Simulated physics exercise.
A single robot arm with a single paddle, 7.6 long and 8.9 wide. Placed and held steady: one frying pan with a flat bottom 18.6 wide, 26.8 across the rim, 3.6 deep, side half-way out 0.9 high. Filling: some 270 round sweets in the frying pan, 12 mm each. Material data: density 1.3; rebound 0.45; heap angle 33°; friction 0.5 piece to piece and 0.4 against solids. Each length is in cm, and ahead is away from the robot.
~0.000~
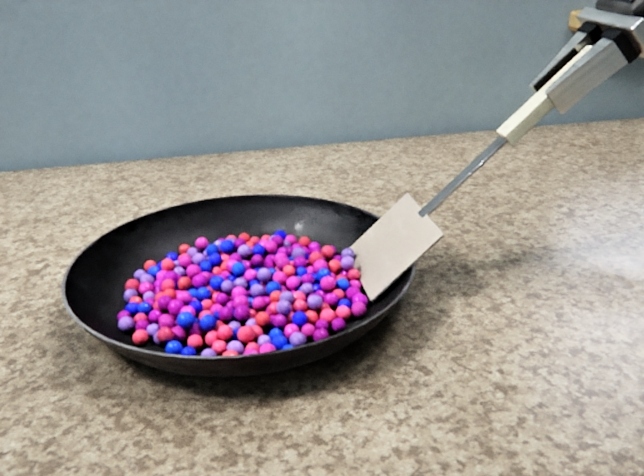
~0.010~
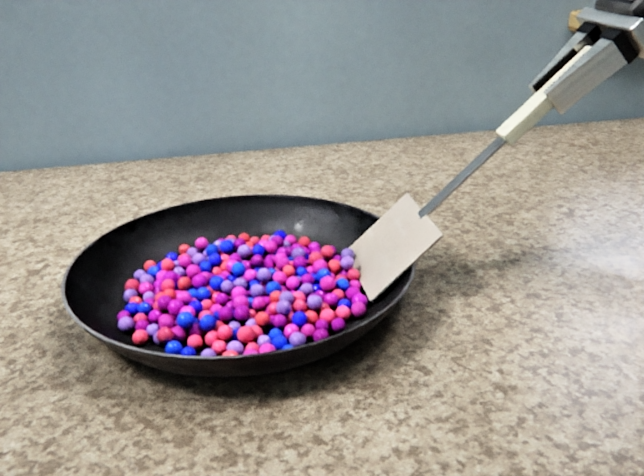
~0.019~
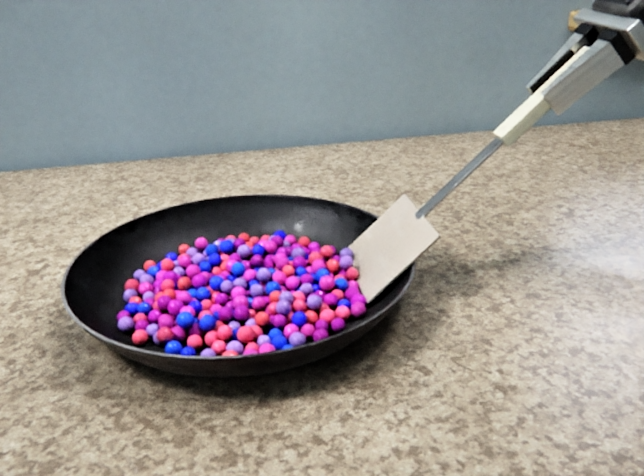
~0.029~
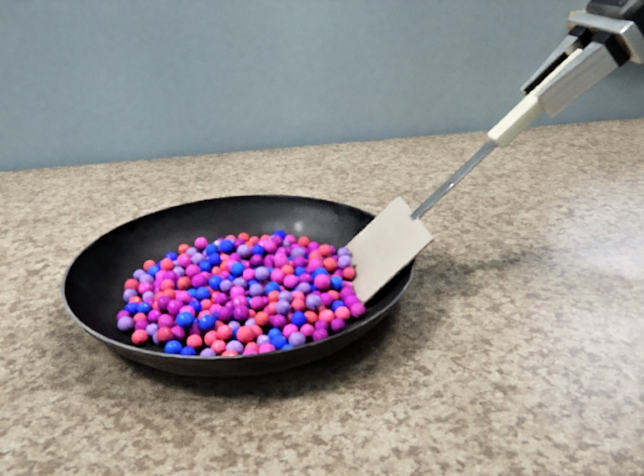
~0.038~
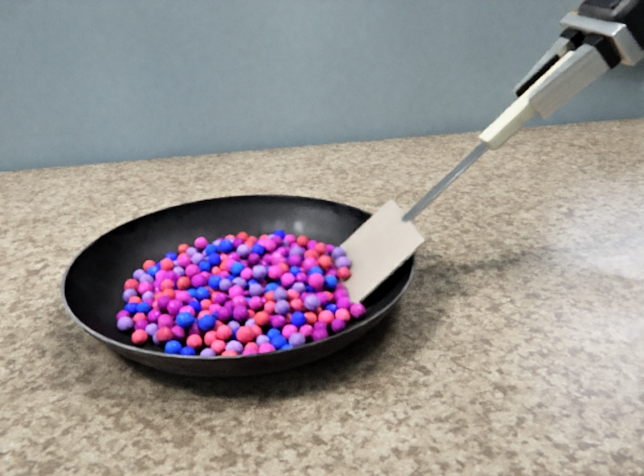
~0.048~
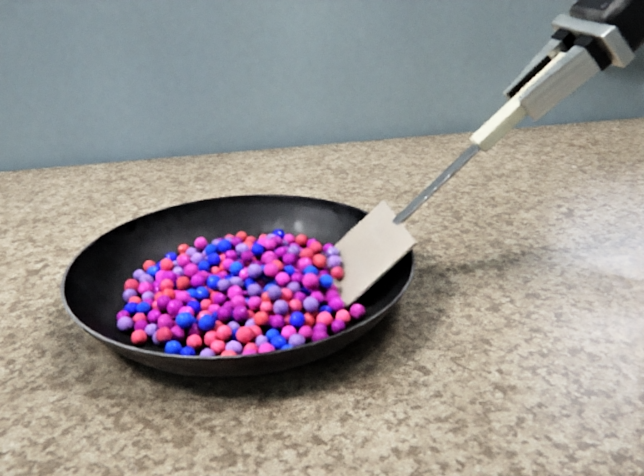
The footage shows a robot arm holding a tilted white paddle at the right edge of a black frying pan of pink, purple, blue and red round sweets, sliding it slightly left against the sweets, which barely shift.
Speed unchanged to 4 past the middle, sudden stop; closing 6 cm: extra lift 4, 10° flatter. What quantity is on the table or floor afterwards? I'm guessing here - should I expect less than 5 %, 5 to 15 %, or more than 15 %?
You should expect less than 5 %.
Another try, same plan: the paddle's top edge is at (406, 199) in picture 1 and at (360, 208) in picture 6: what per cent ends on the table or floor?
About 10 per cent.
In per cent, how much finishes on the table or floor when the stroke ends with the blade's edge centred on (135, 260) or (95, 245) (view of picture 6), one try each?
I'd say roughly 10 per cent, then roughly 20 per cent.
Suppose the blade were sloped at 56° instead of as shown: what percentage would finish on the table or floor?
Around 0 in a hundred.
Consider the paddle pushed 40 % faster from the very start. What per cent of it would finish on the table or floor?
10 per cent, roughly.
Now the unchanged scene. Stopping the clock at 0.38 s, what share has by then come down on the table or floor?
Some 0 per cent of the load.
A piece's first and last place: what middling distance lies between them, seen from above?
It comes to some 3 cm.
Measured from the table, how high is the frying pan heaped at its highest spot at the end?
Height at rest: Roughly 4.0 cm.
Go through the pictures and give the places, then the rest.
The first picture shows paddle top edge at (425, 212), sloping 42°; upper third of the load around (249, 281), from x 125 to 360, top at y 235; 272 in the frying pan.
The second picture shows paddle top edge at (424, 213), sloping 42°; upper third of the load around (249, 281), from x 125 to 360, top at y 235.
The third picture shows paddle top edge at (422, 214), sloping 42°; upper third of the load around (248, 281), from x 125 to 360, top at y 235.
The fourth picture shows paddle top edge at (416, 216), sloping 42°; upper third of the load around (248, 281), from x 125 to 360, top at y 235.
The fifth picture shows paddle top edge at (408, 218), sloping 42°; upper third of the load around (251, 280), from x 125 to 360, top at y 235.
The sixth picture shows paddle top edge at (399, 220), sloping 42°; upper third of the load around (247, 280), from x 125 to 360, top at y 235; 272 in the frying pan.
By 0.10 s, sloping 42°, highest piece 3 above the table; 272 in the frying pan.
By 0.15 s, sloping 38°, highest piece 5 above the table; 272 in the frying pan.
By 0.38 s, sloping 32°, highest piece 5 above the table; 272 in the frying pan.
By 1.43 s, sloping 32°, highest piece 3 above the table; 271 in the frying pan, 1 on the table or floor.
Final count, 271 in the frying pan, 1 on the table or floor. That is 0 % on the table or floor.
